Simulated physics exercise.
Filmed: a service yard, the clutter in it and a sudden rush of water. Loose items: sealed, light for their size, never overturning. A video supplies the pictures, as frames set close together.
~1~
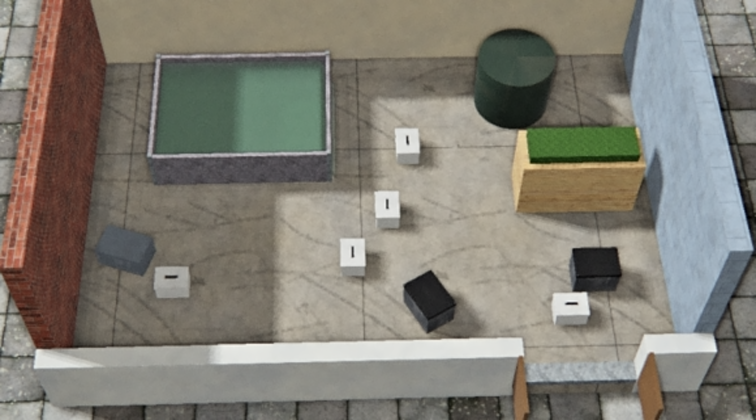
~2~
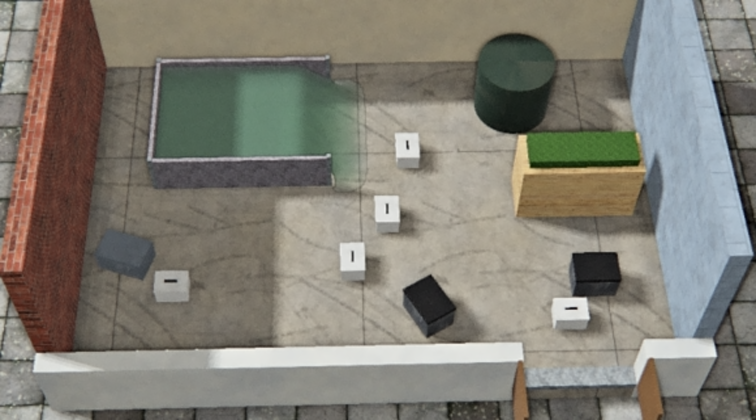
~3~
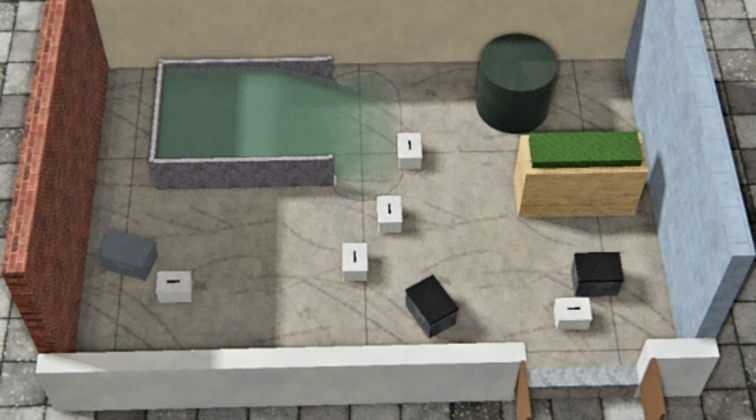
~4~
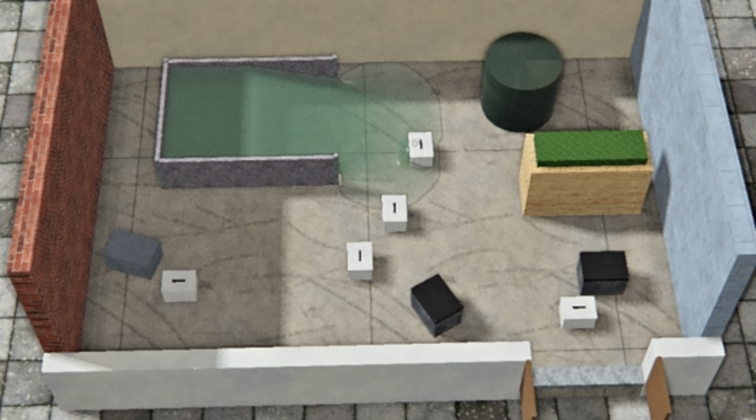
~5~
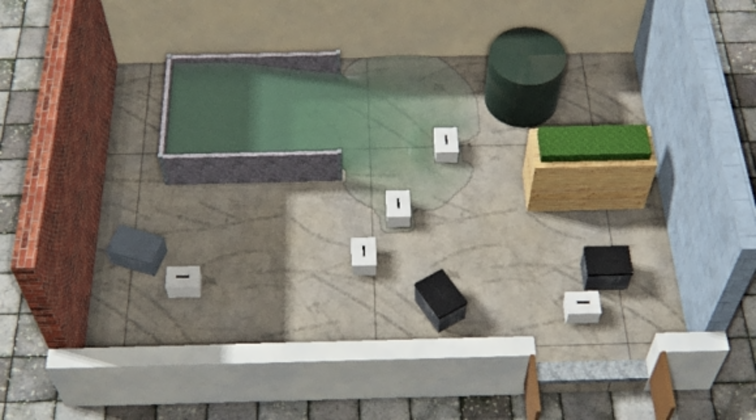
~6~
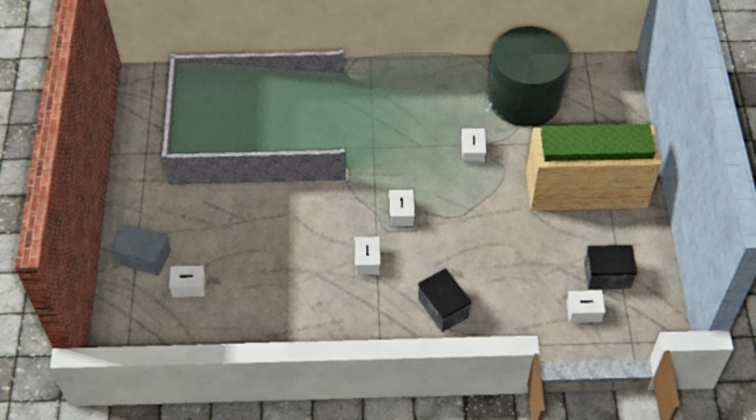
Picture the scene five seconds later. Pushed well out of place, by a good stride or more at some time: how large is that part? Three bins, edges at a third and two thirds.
Bin: One third to two thirds.
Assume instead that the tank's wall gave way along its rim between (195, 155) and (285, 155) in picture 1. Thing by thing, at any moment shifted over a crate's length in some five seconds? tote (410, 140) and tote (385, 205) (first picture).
Fell short, then fell short.
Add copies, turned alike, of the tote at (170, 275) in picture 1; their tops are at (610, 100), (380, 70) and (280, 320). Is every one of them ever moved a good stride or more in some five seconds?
Shoved clear, shoved clear, stays put.
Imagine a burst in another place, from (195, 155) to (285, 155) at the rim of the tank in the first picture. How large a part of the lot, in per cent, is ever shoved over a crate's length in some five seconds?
Near 80 in a hundred.
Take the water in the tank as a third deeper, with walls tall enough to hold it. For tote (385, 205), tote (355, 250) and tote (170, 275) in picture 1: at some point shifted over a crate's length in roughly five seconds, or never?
Item by item: Cleared the mark, then missed the mark, then missed the mark.
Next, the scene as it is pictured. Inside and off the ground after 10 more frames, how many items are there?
That would be 1.
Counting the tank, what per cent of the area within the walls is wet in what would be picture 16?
My answer would be close to 50 per cent.
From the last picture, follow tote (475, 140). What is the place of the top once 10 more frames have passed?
Approximately at pixel (649, 138).
A moment on, 1 of 8 are well off their spots; 0 afloat.
Next, 1 of 8 are well off their spots; 1 afloat.
Later, 3 of 8 are well off their spots; 2 afloat.
In the end, 3 of 8 are well off their spots, and 3 have been at some point; 3 afloat.
